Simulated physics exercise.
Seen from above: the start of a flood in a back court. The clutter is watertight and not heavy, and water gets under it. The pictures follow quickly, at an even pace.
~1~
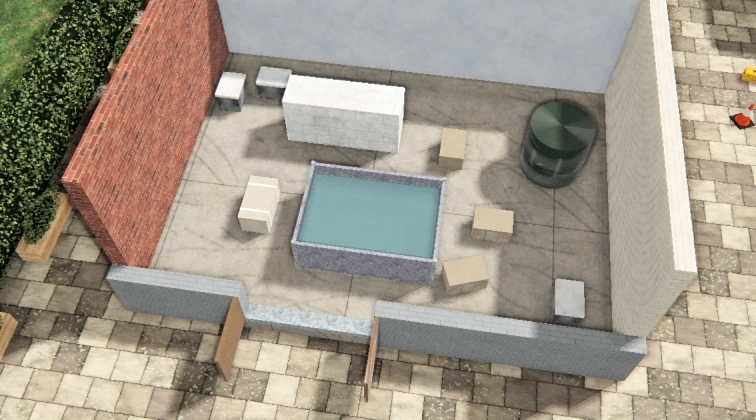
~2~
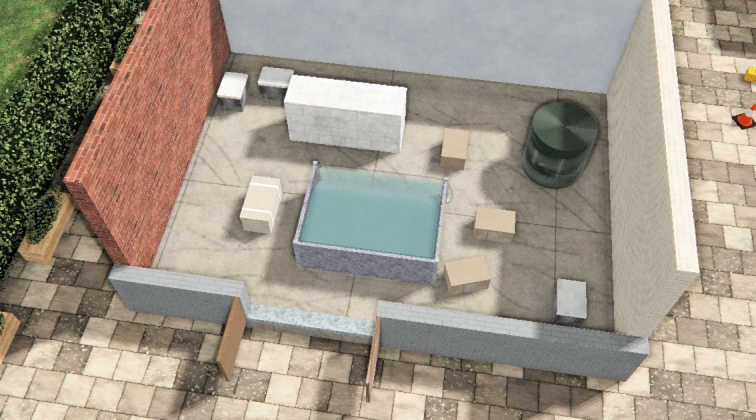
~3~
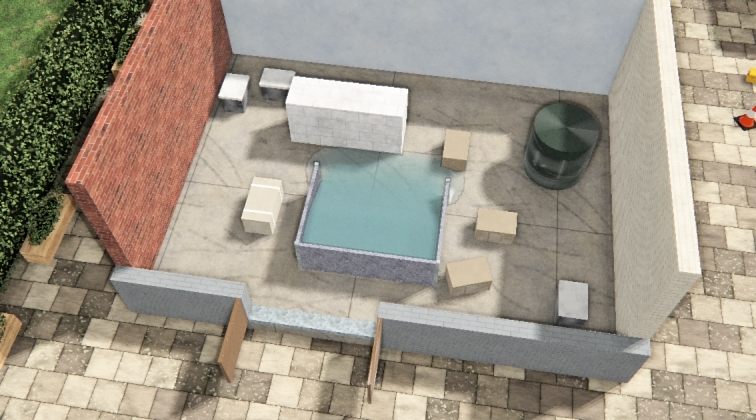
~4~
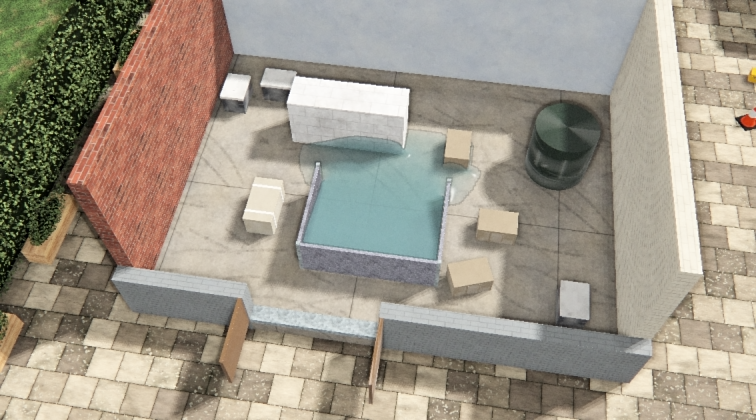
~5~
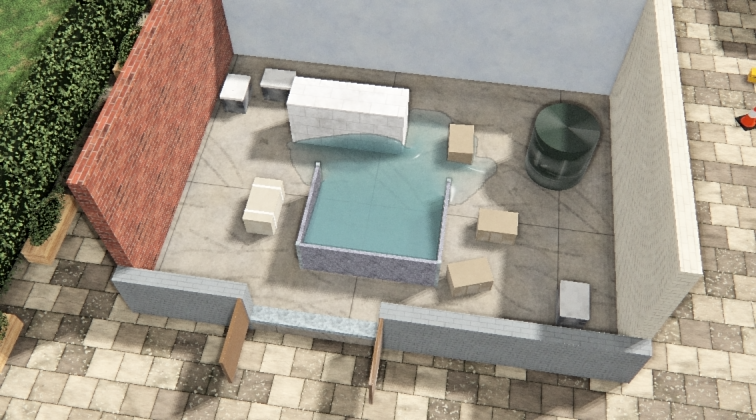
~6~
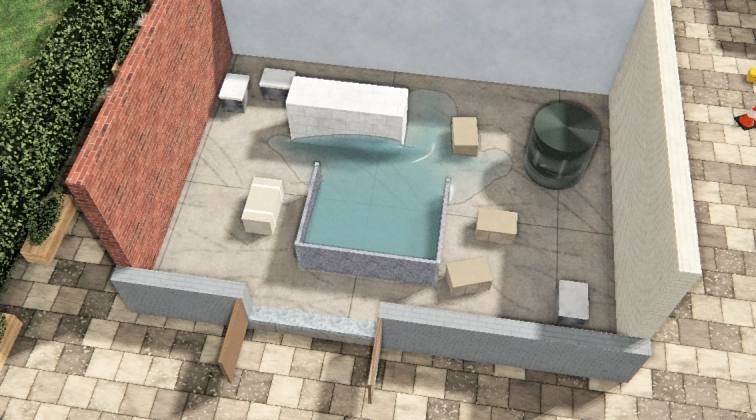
Water pouring from the open back of a raised pool, spreading around a white block and nudging a tan crate slightly.
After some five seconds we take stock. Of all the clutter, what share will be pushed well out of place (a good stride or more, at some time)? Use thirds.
Share: Less than a third.
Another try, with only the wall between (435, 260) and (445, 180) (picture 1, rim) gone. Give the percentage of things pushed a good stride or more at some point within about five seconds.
Roughly 60 per cent.
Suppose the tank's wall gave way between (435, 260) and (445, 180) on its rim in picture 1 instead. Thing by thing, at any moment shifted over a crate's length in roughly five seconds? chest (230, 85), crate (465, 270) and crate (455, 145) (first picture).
In turn: Never so far, pushed that far, shifted that much.
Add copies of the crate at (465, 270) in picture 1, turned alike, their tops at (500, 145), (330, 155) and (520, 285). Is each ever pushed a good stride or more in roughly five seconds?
One after the other: Swept aside, that far or more, not that far.
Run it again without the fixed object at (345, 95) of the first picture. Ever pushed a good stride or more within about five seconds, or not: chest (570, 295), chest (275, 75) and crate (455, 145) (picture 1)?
As listed: Never so far, yes, that far or more.
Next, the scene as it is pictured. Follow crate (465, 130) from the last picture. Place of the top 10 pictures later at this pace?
Roughly at (577, 88).
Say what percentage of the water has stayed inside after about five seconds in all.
Close to 100 %.
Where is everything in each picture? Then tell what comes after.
In the first picture, a crate at (453, 143), on the bottom; a trunk at (258, 197) rests on the ground; 0 of 7 have shifted.
In the second picture, a crate at (455, 143), on the bottom; a trunk at (260, 198), on the bottom; 0 of 7 have shifted.
In the third picture, a crate at (457, 144), on the bottom; a trunk at (262, 199), on the bottom; 0 of 7 have shifted.
In the fourth picture, a crate at (458, 144) rests on the ground; a trunk at (263, 199) rests on the ground; 0 of 7 have shifted.
In the fifth picture, a crate at (461, 138), on the bottom, close to its start; a trunk at (263, 199), on the bottom; 1 of 7 have shifted.
In the sixth picture, a crate at (465, 131), on the bottom, a stride from its start; a trunk at (262, 199), on the bottom; 1 of 7 have shifted.
A moment on, 1 of 7 are well off their spots; 0 afloat.
Next, 1 of 7 are well off their spots; 1 afloat.
Later, 1 of 7 are well off their spots; 1 afloat.
In the end, 1 of 7 are well off their spots, and 1 have been at some point; 1 afloat.
